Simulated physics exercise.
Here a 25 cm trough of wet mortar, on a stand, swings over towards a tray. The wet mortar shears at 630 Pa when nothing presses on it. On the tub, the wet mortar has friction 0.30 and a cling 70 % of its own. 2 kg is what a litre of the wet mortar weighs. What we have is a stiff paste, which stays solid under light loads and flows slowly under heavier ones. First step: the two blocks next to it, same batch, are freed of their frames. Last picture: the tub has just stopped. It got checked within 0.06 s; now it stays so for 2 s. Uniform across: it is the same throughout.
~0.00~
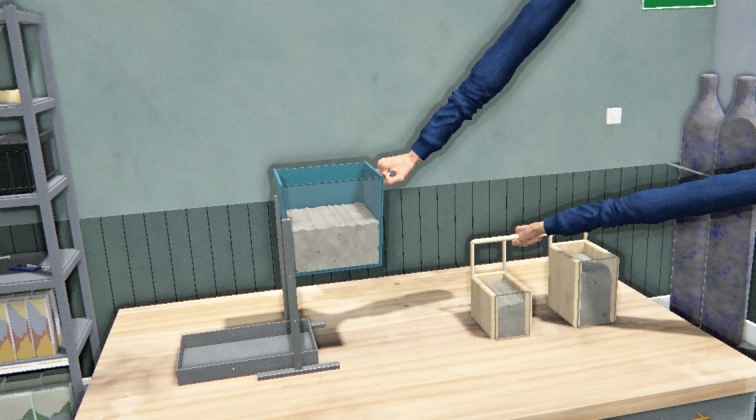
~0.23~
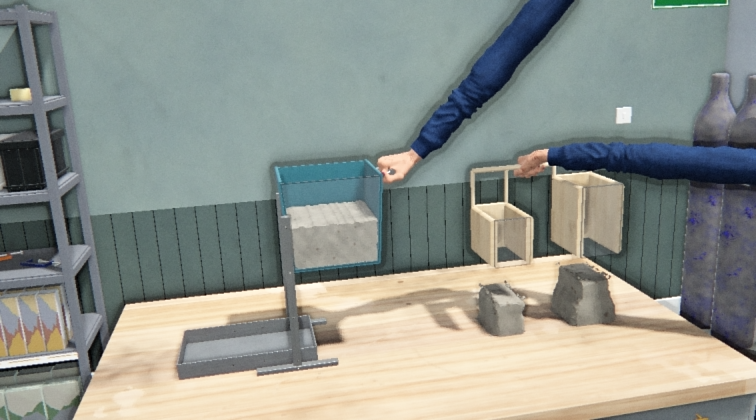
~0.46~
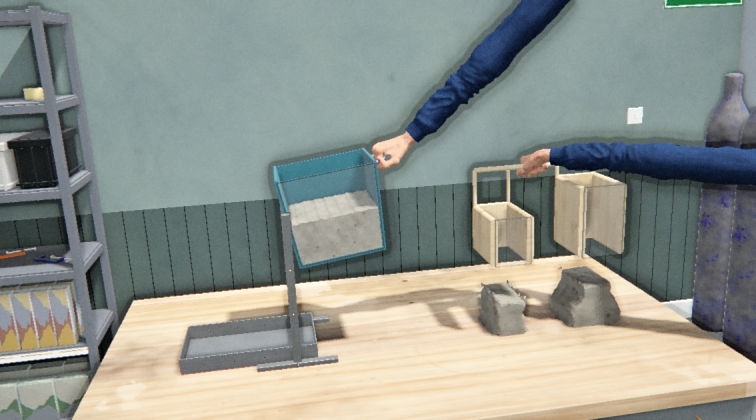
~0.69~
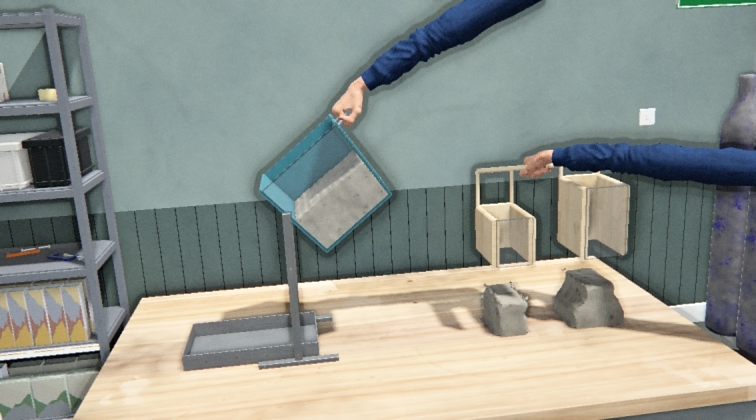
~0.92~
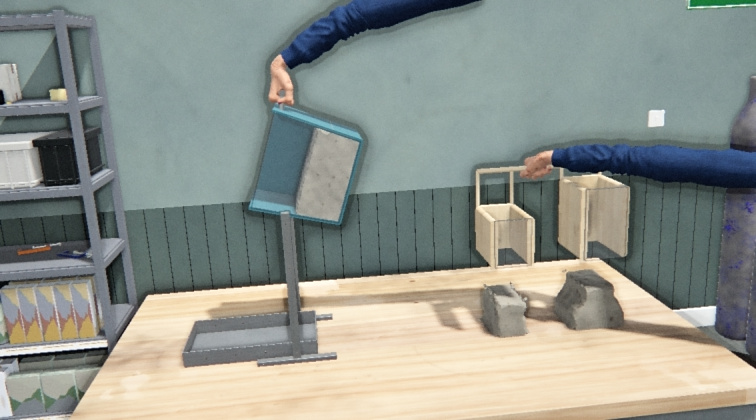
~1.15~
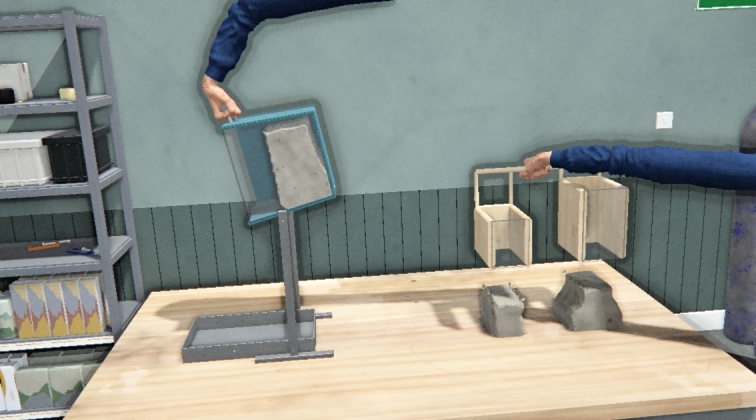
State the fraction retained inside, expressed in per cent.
Retained fraction: About 54 per cent.
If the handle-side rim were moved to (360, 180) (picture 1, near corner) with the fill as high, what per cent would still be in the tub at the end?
In that case close to 55 %.
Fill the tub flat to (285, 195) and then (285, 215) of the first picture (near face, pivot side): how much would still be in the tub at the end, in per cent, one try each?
The first fill leaves 30 % in the tub and the second leaves 40 %.
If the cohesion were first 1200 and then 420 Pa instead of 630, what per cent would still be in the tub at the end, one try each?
It'd be some 50 percent the first time and some 40 percent the second.
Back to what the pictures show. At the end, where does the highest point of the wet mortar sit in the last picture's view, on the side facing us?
The highest point is near (309, 178) in the last picture.
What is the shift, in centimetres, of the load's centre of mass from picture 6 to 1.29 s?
The change is near 7 cm.
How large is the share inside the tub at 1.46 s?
About 60 %.
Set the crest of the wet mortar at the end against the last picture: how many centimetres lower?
About 15 cm.
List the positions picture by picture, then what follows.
Handle-side rim at (381, 177), tilt 0 degrees; top of the wet mortar at (379, 221); blocks stand 12 cm, 19 cm (left to right), in the first frame.
Handle-side rim at (379, 175), tilt 0 degrees; top of the wet mortar at (377, 219); blocks stand 12 cm, 16 cm (left to right), in the second frame.
Handle-side rim at (373, 162), tilt 8 degrees; top of the wet mortar at (373, 208); blocks stand 12 cm, 14 cm (left to right), in the third frame.
Handle-side rim at (334, 125), tilt 38 degrees; top of the wet mortar at (360, 164); blocks stand 12 cm, 14 cm (left to right), in the fourth frame.
Handle-side rim at (273, 113), tilt 72 degrees; top of the wet mortar at (318, 131); blocks stand 12 cm, 14 cm (left to right), in the fifth frame.
Handle-side rim at (222, 130), tilt 101 degrees; top of the wet mortar at (302, 126); blocks stand 12 cm, 14 cm (left to right), in the sixth frame.
After 1.29 s, the tub is at 101 degrees and holds 100 %.
After 1.46 s, the tub is at 101 degrees and holds 59 %.
After 1.63 s, the tub is at 101 degrees and holds 54 %.
After 1.80 s, the tub is at 101 degrees and holds 54 %.
After 3.15 s, at the end, the tub is at 101 degrees and holds 54 %.
